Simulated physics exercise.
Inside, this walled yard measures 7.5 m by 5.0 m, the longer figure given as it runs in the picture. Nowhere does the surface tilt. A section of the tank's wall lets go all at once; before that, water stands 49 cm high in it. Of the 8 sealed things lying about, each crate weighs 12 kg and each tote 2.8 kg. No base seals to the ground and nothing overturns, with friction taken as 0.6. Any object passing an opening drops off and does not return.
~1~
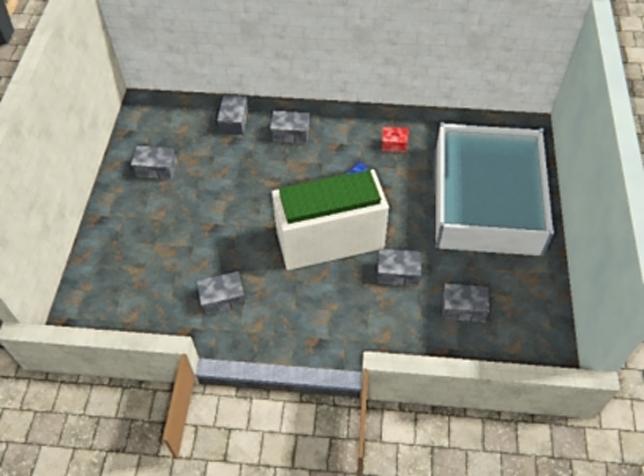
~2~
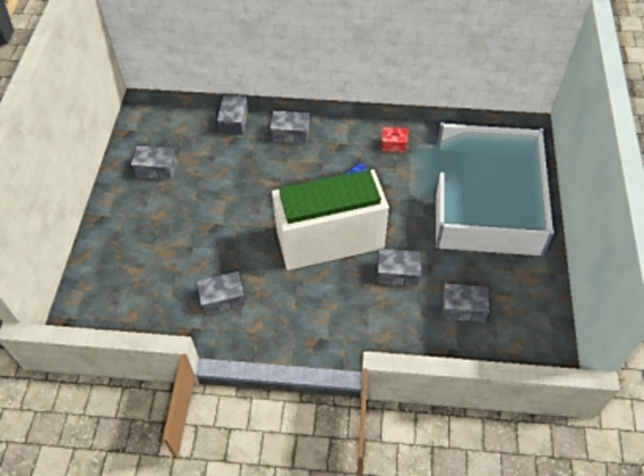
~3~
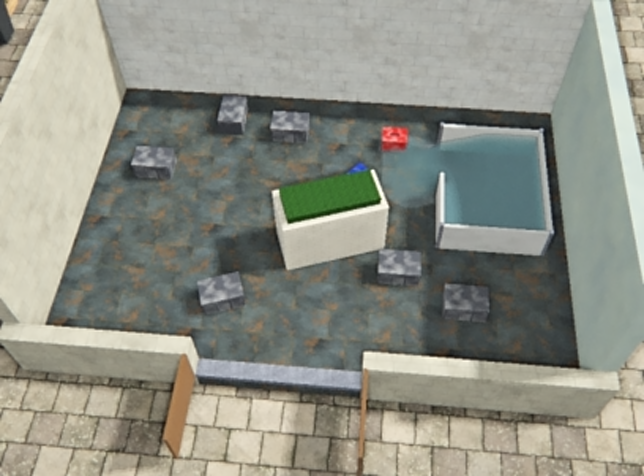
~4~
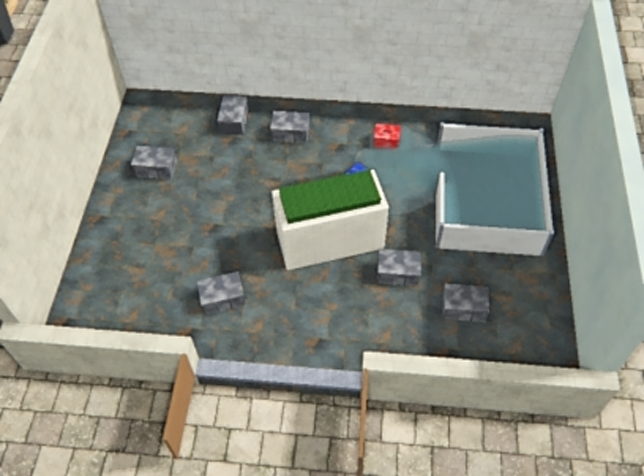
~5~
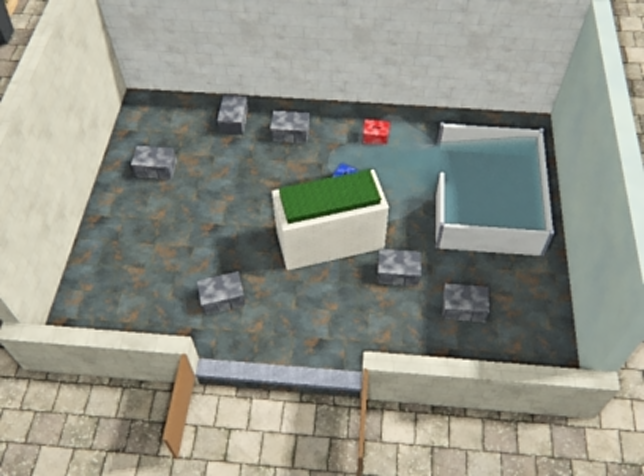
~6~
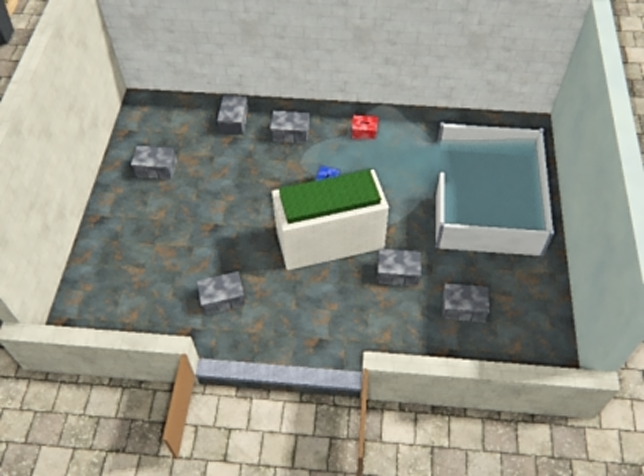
Water poured out through a gap in the left side of the white tank and spread across the yard floor, pushing the red box leftward first, then the small blue one behind the green-topped block.
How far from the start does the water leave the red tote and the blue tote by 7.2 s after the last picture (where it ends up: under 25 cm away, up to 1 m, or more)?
Here's my call: The red tote is pushed a long way while the blue tote is pushed a long way.
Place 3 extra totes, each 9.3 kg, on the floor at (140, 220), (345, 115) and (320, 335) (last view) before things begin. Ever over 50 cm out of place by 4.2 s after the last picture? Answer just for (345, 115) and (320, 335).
Well, the first is higher and the second lower.
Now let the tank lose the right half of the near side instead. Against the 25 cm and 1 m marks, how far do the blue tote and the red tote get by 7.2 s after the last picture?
In that situation the blue tote stays about where it was, while the red tote stays about where it was.
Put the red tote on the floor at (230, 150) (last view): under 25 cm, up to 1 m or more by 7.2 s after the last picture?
Short answer: It drifts a great distance.
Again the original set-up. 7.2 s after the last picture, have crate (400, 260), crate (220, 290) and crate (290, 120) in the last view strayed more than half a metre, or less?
First one stayed inside, second one stayed inside, third one went too far.
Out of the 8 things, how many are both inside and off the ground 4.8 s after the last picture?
I'd say 5 of them.
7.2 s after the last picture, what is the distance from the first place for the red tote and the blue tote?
Distances: Close to 400 and 250 cm.
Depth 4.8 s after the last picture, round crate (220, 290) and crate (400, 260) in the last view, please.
Some 0 cm at the first, some 0 cm at the second.
Then, 0.9 s after the last picture the red tote is near (292, 91), 2.0 m from its start, afloat; the blue tote is near (220, 193), 2.2 m from its start, aground; 0 of 8 are out; 1 afloat.
Then, 2.8 s after the last picture the red tote is near (131, 79), 4.6 m from its start, afloat; the blue tote is near (79, 249), 4.4 m from its start, afloat; 0 of 8 are out; 5 afloat.
Then, 4.8 s after the last picture the red tote is near (150, 85), 4.3 m from its start, afloat; the blue tote is near (155, 332), 3.9 m from its start, afloat; 0 of 8 are out; 5 afloat.
Then, 7.2 s after the last picture the red tote is near (174, 93), 3.9 m from its start, afloat; the blue tote is near (359, 330), 2.7 m from its start, aground; 0 of 8 are out; 4 afloat.
